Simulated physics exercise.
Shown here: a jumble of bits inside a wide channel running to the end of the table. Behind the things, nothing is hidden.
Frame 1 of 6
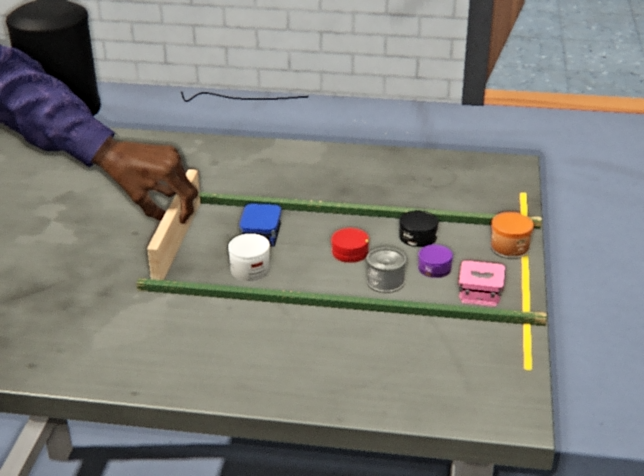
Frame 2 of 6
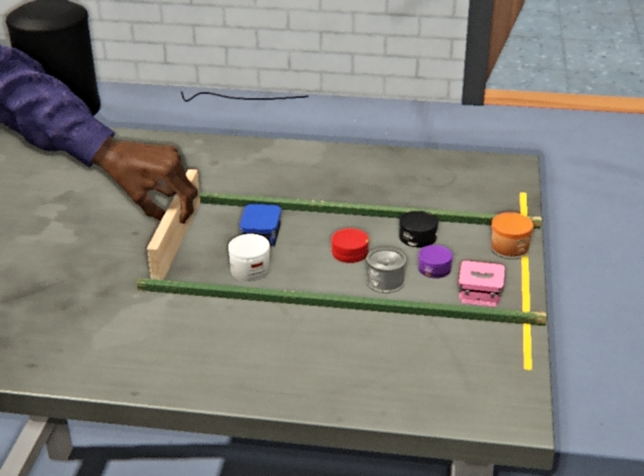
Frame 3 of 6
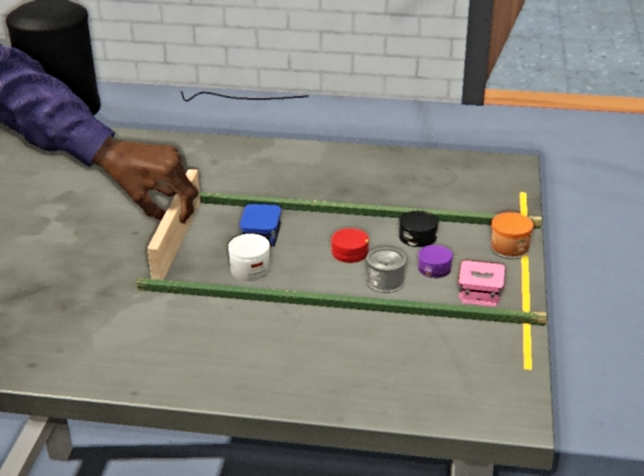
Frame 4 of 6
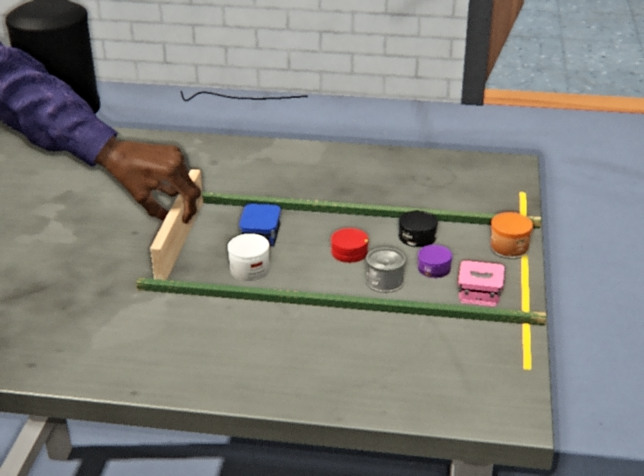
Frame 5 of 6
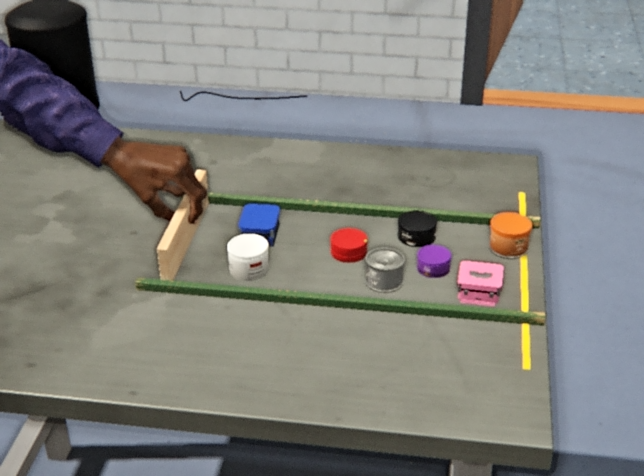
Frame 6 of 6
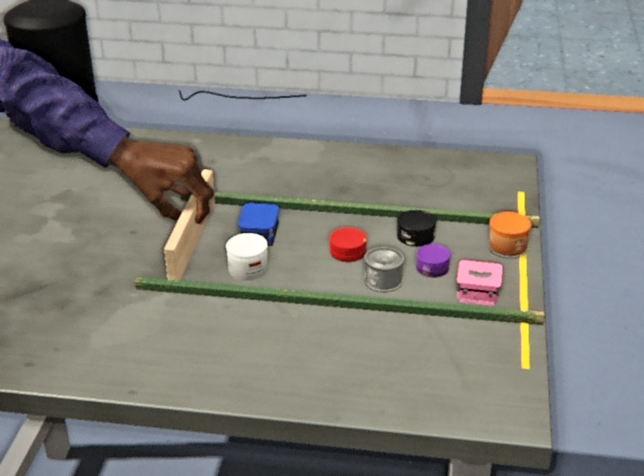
On a grey table, a hand sliding a wooden board slightly right between green strips, behind small colourful containers that stay still.
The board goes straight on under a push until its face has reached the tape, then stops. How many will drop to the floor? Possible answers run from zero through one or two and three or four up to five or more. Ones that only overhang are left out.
The right answer is five or more.
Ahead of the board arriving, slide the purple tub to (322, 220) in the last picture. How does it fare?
It stays put.
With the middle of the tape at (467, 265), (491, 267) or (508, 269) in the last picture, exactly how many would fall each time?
The three tries give 3, 6 and 6.
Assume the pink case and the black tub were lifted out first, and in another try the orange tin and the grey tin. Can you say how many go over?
You'd get 4 in the first case and 4 in the second one.
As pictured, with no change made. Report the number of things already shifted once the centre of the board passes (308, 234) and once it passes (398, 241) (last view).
The number moved is 3 and then 7.
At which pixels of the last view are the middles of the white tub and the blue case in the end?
I'd say approximately (546, 284) and then (541, 248).
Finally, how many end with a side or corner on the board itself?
2 end up touching it.
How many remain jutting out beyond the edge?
The number overhanging is 2.
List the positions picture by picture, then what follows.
The first picture shows orange tin (512, 236); pink case (481, 284); purple tub (435, 262); board (176, 225); tape (525, 271).
The second picture shows pink case (481, 285); board (176, 224).
The third picture shows purple tub (435, 262); white tub (250, 258).
The fourth picture shows orange tin (511, 236); blue case (260, 226).
The fifth picture shows pink case (480, 284); red lid (349, 245).
The sixth picture shows orange tin (509, 235); pink case (479, 284); purple tub (433, 261); board (191, 225); tape (523, 270).
Early on, none off yet; orange tin at rest near (509, 235); pink case at rest near (479, 284); purple tub at rest near (433, 261).
A while later, none off yet; orange tin at rest near (509, 235); pink case travelled about its own width near (503, 291); purple tub travelled well along near (493, 268).
Finally, the number that fall off is five or more; lost, red lid, grey tin, black tub, purple tub, pink case and orange tin.
